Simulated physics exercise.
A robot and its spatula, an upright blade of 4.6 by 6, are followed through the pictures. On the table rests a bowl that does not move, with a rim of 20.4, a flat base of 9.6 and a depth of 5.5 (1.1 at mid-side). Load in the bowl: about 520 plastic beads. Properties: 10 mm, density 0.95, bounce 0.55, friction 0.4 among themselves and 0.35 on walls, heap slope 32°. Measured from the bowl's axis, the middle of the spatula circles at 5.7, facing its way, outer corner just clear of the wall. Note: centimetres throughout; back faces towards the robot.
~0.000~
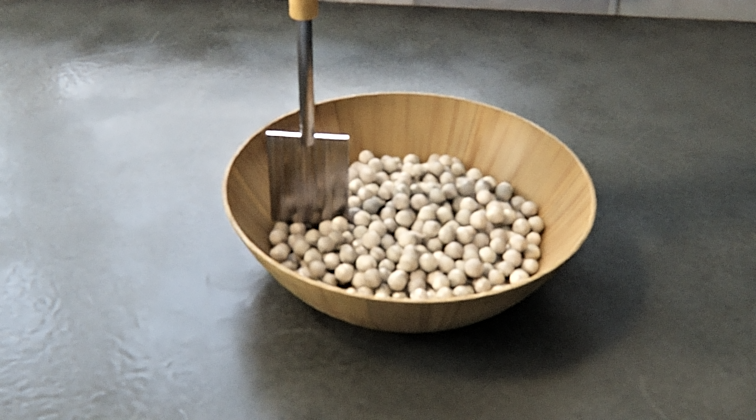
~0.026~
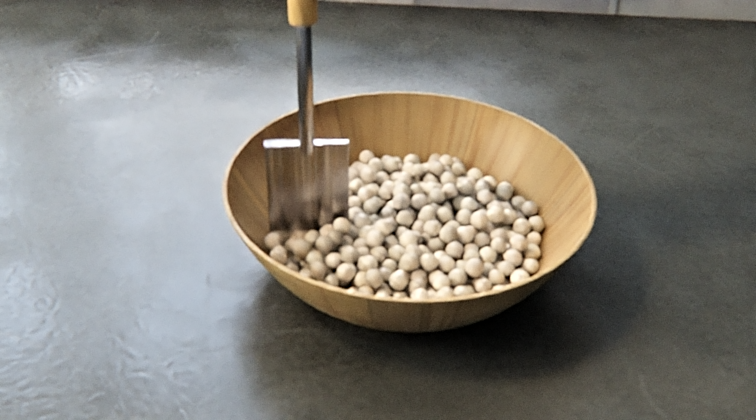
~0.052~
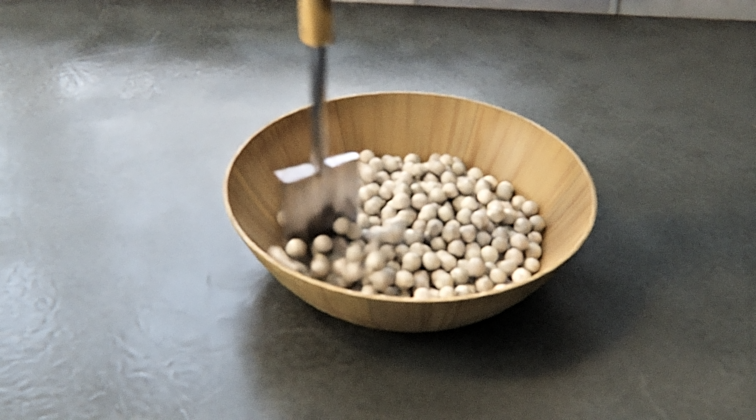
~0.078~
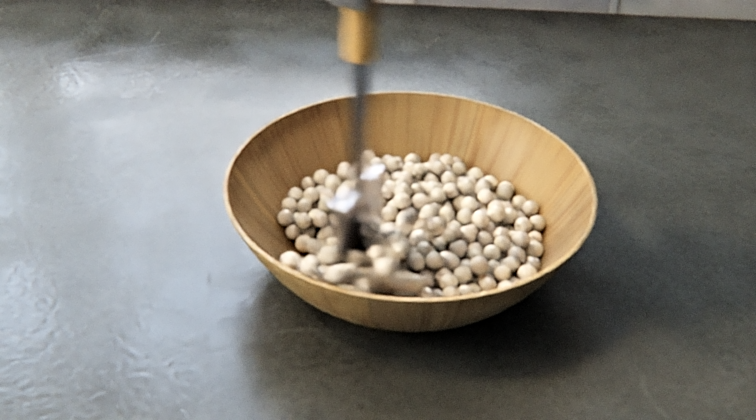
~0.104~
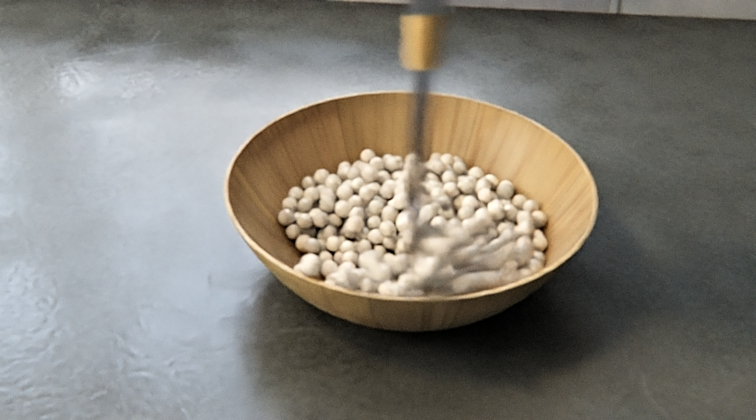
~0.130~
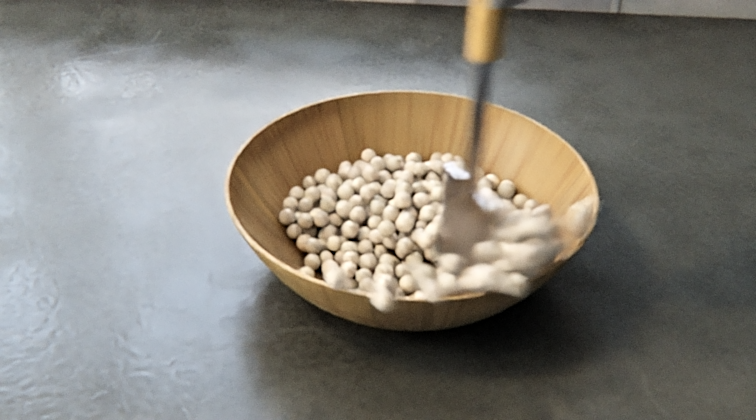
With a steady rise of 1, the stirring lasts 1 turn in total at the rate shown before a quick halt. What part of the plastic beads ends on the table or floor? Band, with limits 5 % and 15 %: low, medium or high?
High.
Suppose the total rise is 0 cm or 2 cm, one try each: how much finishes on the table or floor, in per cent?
Some 35 and some 15 per cent.
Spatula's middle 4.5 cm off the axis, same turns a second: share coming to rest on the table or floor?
Near 30 %.
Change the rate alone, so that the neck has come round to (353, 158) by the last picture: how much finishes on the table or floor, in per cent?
Roughly 5 percent of it.
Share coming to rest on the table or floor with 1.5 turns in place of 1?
35 %.
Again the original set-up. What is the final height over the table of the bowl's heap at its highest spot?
I'd say close to 3.5 centimetres.
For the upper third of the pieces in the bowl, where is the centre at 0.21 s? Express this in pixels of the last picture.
At about (463, 178).
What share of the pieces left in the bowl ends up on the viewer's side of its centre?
I'd put it at roughly 50 per cent.
By 0.21 s, 209° round, highest piece 13 above the table; 467 in the bowl, 49 in flight or on the tool.
By 0.28 s, 295° round, highest piece 12 above the table; 424 in the bowl, 21 on the table or floor, 71 in flight or on the tool.
By 0.52 s, 0° round, highest piece 5 above the table; 375 in the bowl, 135 on the table or floor, 6 in flight or on the tool.
By 1.22 s, 0° round, highest piece 3 above the table; 375 in the bowl, 141 on the table or floor.
Final count, 375 in the bowl, 141 on the table or floor. That is 27 % on the table or floor.
